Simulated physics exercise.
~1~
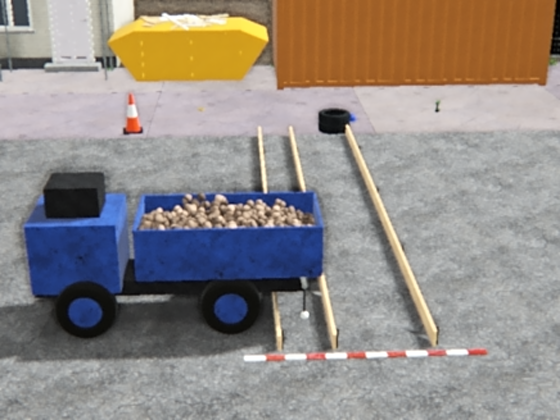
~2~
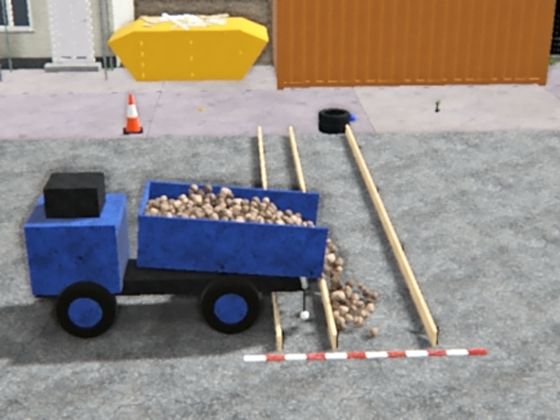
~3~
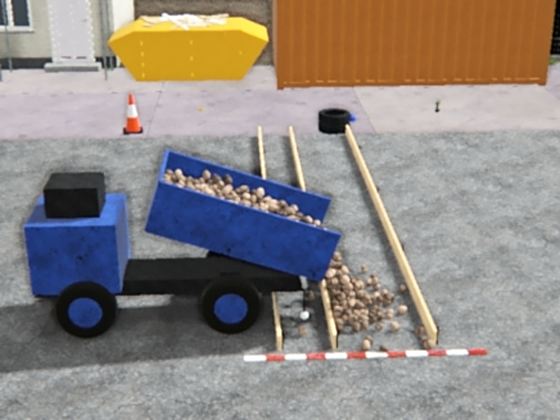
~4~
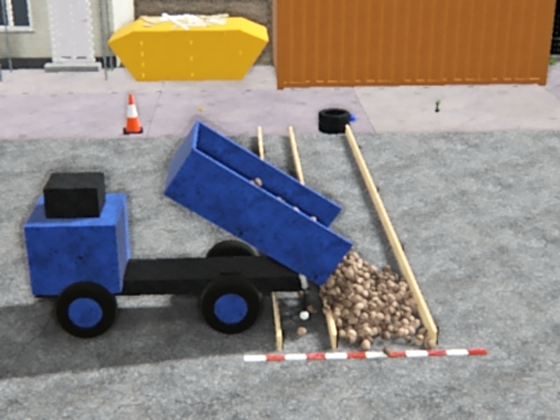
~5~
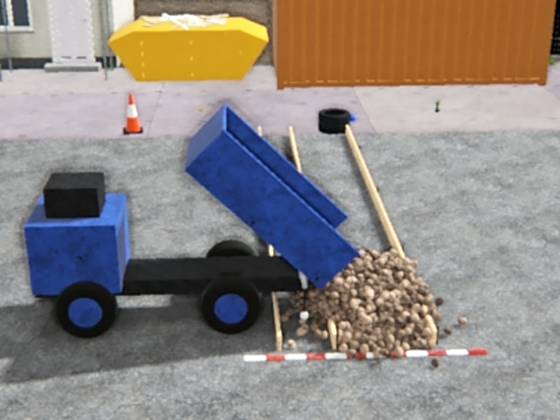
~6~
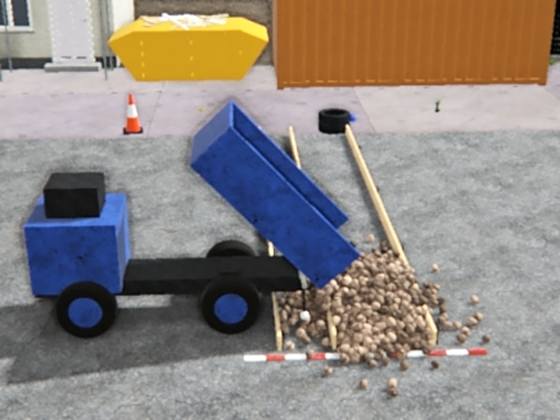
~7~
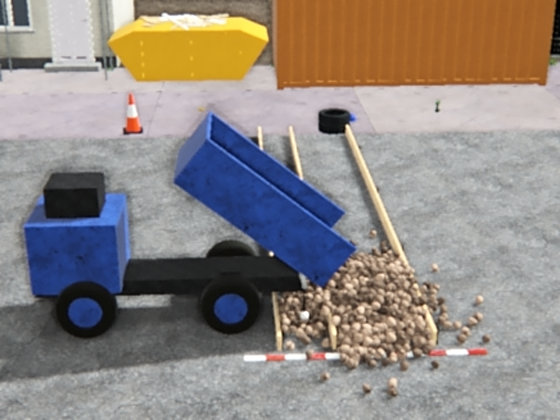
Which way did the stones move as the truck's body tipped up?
They moved to the right, sliding out of the back of the body and onto the ground.
